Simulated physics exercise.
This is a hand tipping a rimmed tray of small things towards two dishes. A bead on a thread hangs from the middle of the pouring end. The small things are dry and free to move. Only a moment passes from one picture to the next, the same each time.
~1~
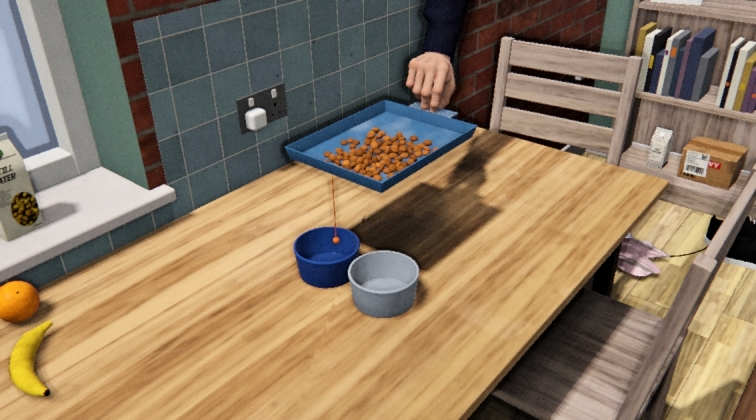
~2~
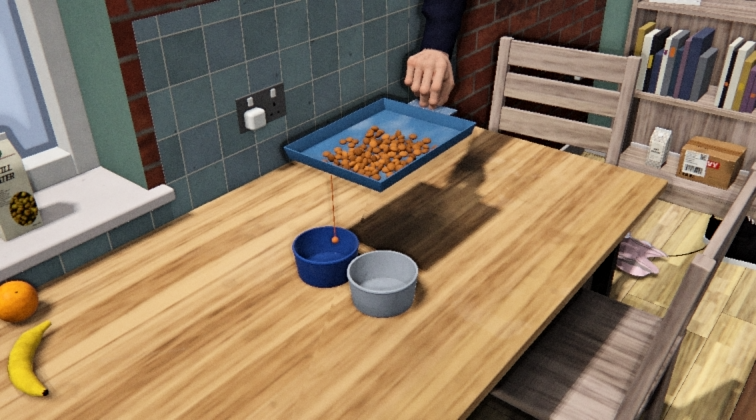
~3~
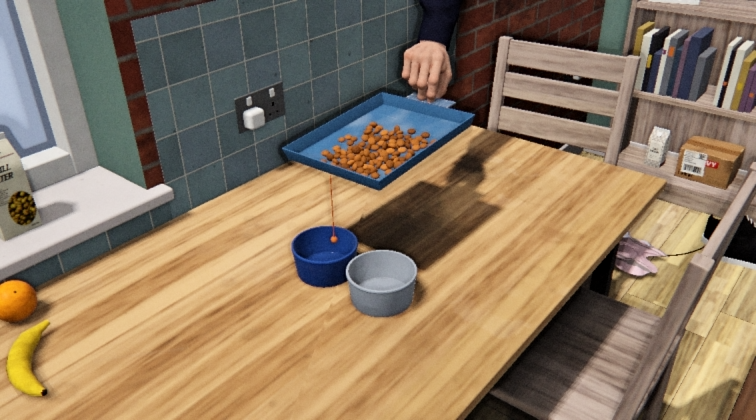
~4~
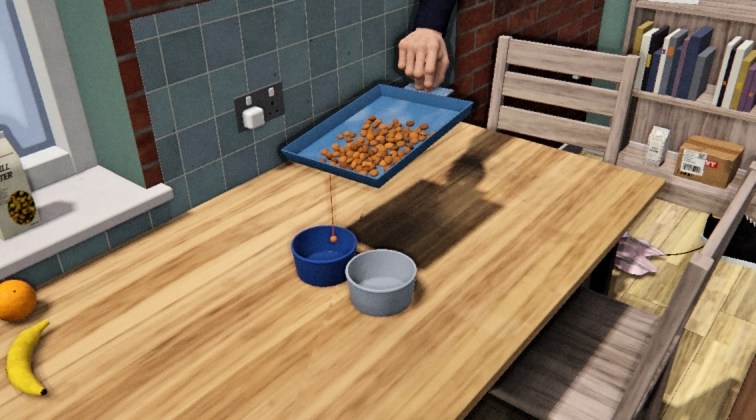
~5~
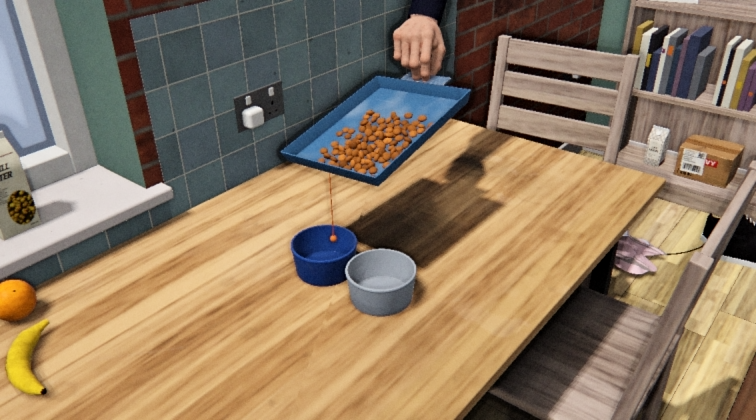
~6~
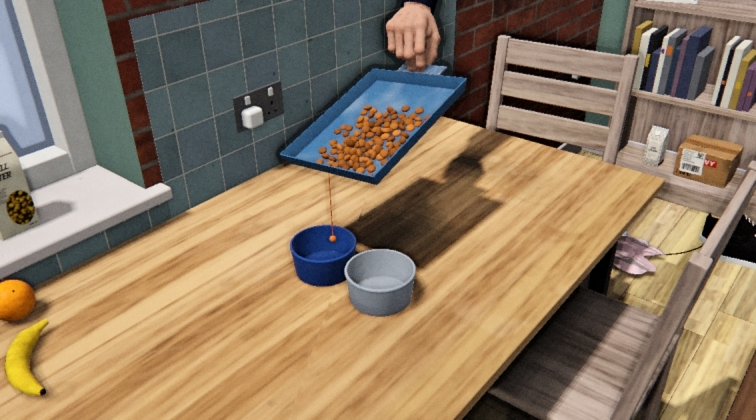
At first, a hand holds a nearly level blue tray of small brown pieces above a wooden table, near a blue dish and a grey dish, with a bead hanging on a thread. The hand then gradually raises the far end, tilting the tray towards its near left corner, while both dishes stay put.
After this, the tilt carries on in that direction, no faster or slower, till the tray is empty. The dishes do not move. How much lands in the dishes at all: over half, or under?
Caught overall: Less than half.
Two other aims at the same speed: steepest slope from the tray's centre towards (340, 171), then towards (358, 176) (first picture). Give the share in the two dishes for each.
The first gives 20 %, the second 40 %.
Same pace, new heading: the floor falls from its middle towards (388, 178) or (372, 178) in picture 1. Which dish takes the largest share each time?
First right, then right.
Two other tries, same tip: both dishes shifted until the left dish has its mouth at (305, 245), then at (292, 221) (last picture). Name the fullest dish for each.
One: The dish on the left. Two: Left.
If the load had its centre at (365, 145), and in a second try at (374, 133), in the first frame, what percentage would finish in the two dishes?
The first gives 20 %, the second 20 %.
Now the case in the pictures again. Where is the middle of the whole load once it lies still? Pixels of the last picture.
Close to (289, 265).
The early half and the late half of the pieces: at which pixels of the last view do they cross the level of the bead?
At about (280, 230), then at (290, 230).
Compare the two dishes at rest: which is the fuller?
That is left.
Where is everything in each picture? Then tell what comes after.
In the first picture, corners of the pouring end near (290, 147) and (381, 180), level; middle of the load near (384, 156), bits of cat kibble; left dish near (305, 270); right dish near (362, 299); bead on its thread near (336, 240).
In the second picture, corners of the pouring end near (289, 147) and (380, 180), level; middle of the load near (383, 155).
In the third picture, corners of the pouring end near (287, 148) and (378, 178), tipped barely, lowest at the left corner; middle of the load near (381, 152).
In the fourth picture, corners of the pouring end near (286, 149) and (377, 176), tipped a little, lowest at the left corner; middle of the load near (380, 147).
In the fifth picture, corners of the pouring end near (285, 151) and (375, 175), tipped a little, lowest at the left corner; middle of the load near (379, 143).
In the sixth picture, corners of the pouring end near (284, 153) and (373, 174), tipped clearly, lowest at the left corner; middle of the load near (377, 139); left dish near (302, 268); right dish near (359, 297).
Shortly afterwards, tray tipped steeply; all but a few on the tray; only a few in the air.
Next, tray tipped past a quarter turn; near a quarter on the tray; near a quarter in the left dish; near half outside both; near a quarter in the air.
Some moments later, tray tipped past a quarter turn; near a quarter in the left dish; near two thirds outside both.
In the end, tray tipped past a quarter turn; none at all in the right dish; near a quarter in the left dish; near two thirds outside both.
